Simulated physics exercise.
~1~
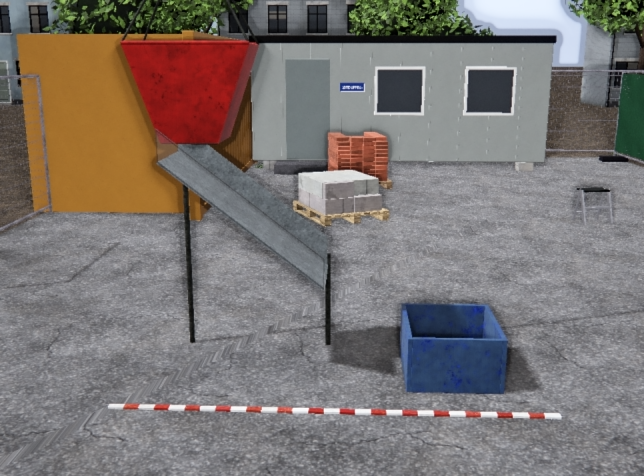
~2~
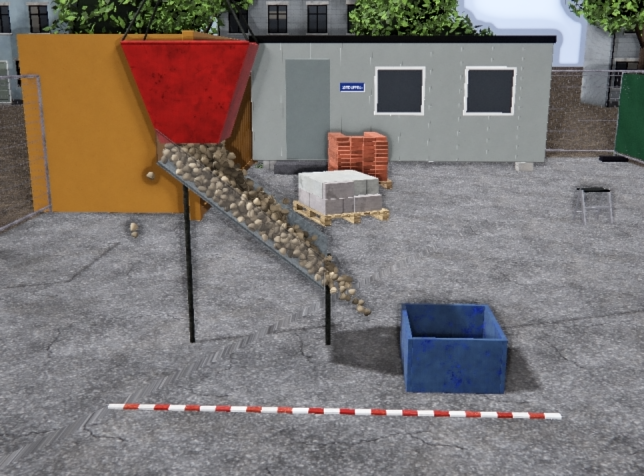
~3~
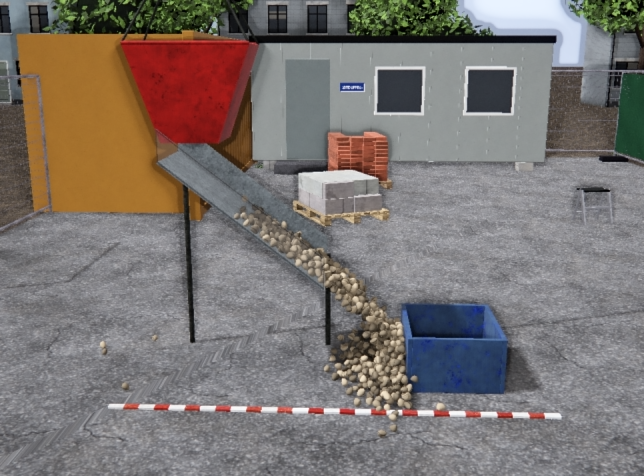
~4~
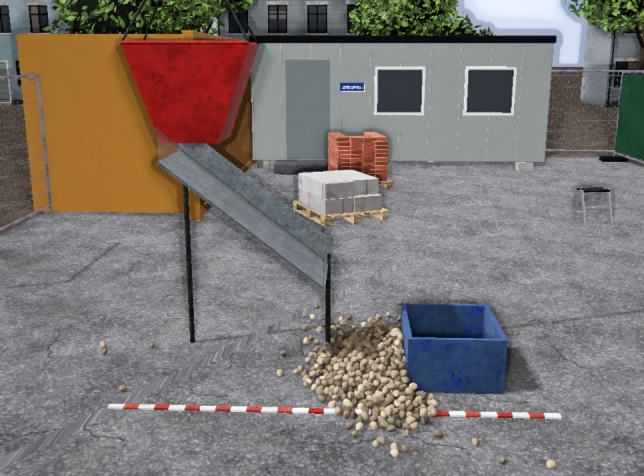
We see a red hopper above a sloping steel chute in a paved yard as small rounded stones pour out and slide down to the right, falling short of the blue bin and ending heaped on the ground beside its left side, with a few scattered farther away.
